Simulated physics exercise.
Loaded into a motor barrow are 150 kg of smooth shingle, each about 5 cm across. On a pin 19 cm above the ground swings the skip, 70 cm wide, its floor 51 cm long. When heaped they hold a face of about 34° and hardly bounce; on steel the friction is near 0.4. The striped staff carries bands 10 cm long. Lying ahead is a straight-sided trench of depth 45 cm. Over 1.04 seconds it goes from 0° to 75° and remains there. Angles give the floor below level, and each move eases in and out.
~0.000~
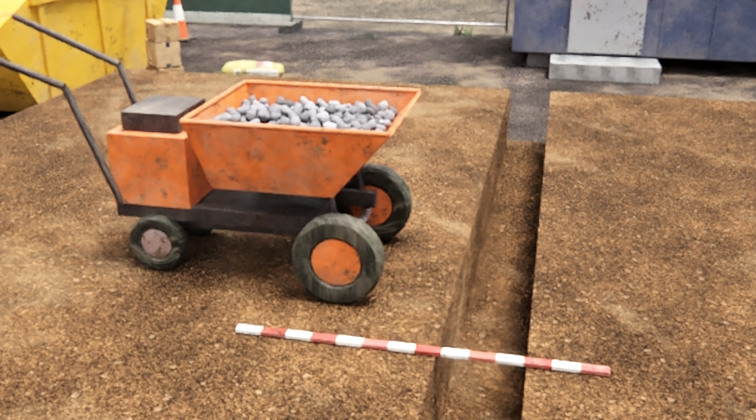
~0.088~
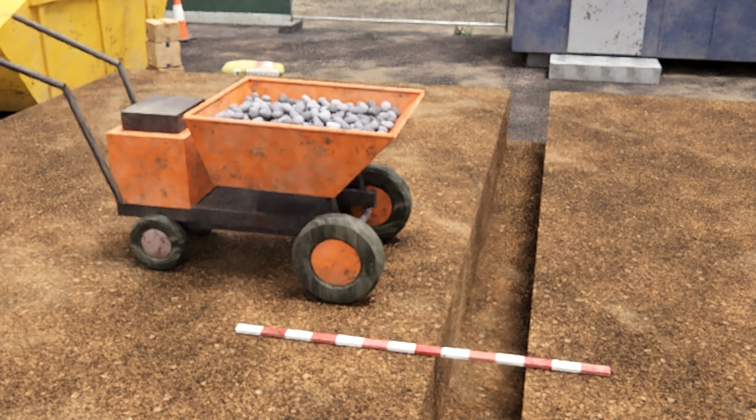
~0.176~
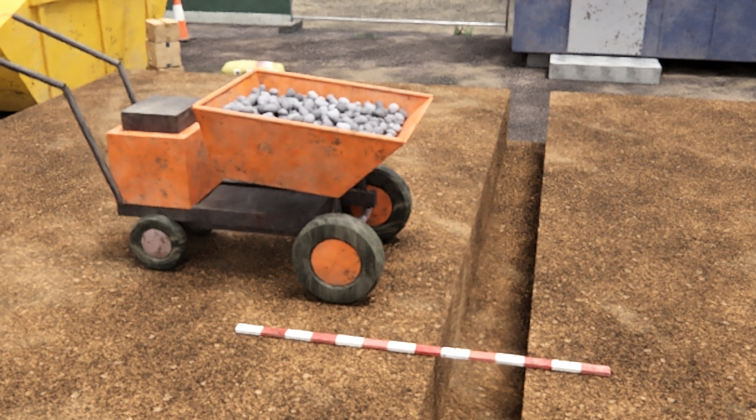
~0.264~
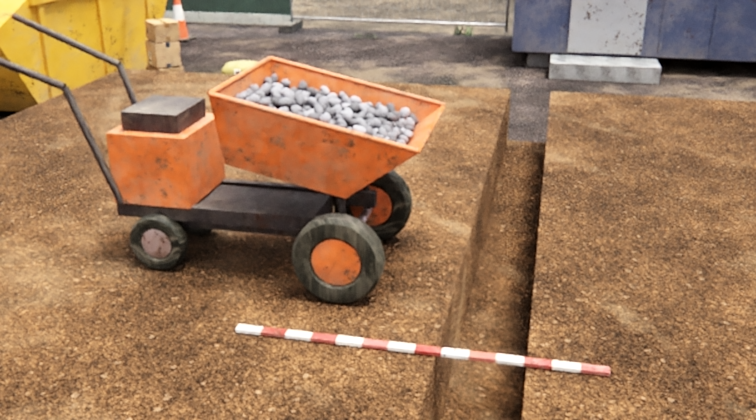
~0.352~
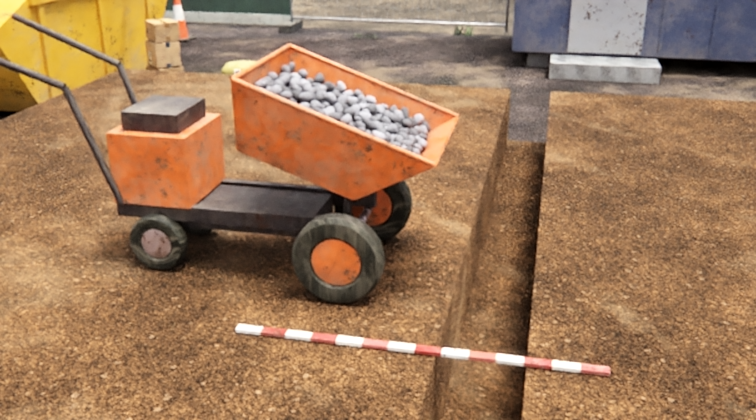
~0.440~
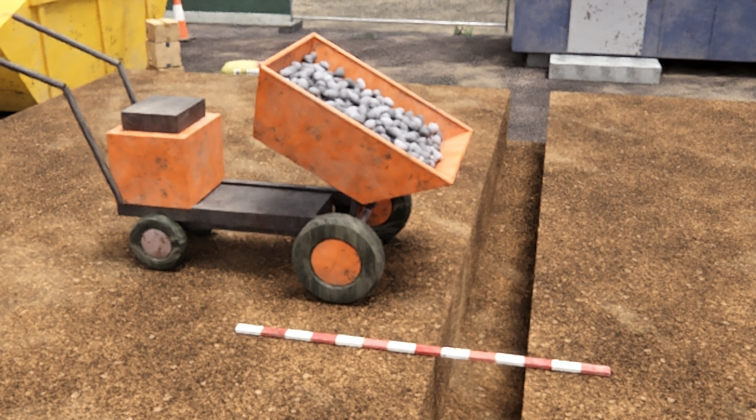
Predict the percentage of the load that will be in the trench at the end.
Predicted: Roughly 52 %.
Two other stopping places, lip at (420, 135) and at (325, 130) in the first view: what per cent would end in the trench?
Estimates: 25 % then 95 %.
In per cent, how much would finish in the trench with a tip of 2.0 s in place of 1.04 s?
Estimate: About 60 %.
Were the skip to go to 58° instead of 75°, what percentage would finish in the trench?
Roughly 50% would end there.
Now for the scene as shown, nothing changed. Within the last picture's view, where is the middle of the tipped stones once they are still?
The tipped stones centre close to (523, 345).
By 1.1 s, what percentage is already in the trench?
I'd put it near 30 per cent.
After 0.8 s the floor is at 63°; 99 % in the skip, 1 % in the trench; the foremost stones are at (501, 239).
After 1.1 s the floor is at 75°; 40 % in the skip, 28 % in the trench, 32 % past the trench; the foremost stones are at (635, 297).
After 1.5 s the floor is at 75°; 6 % in the skip, 46 % in the trench, 48 % past the trench; the foremost stones are past the picture's edge.
After 3.4 s the floor is at 75°; 0 % in the skip, 52 % in the trench, 48 % past the trench; the foremost stones are past the picture's edge.
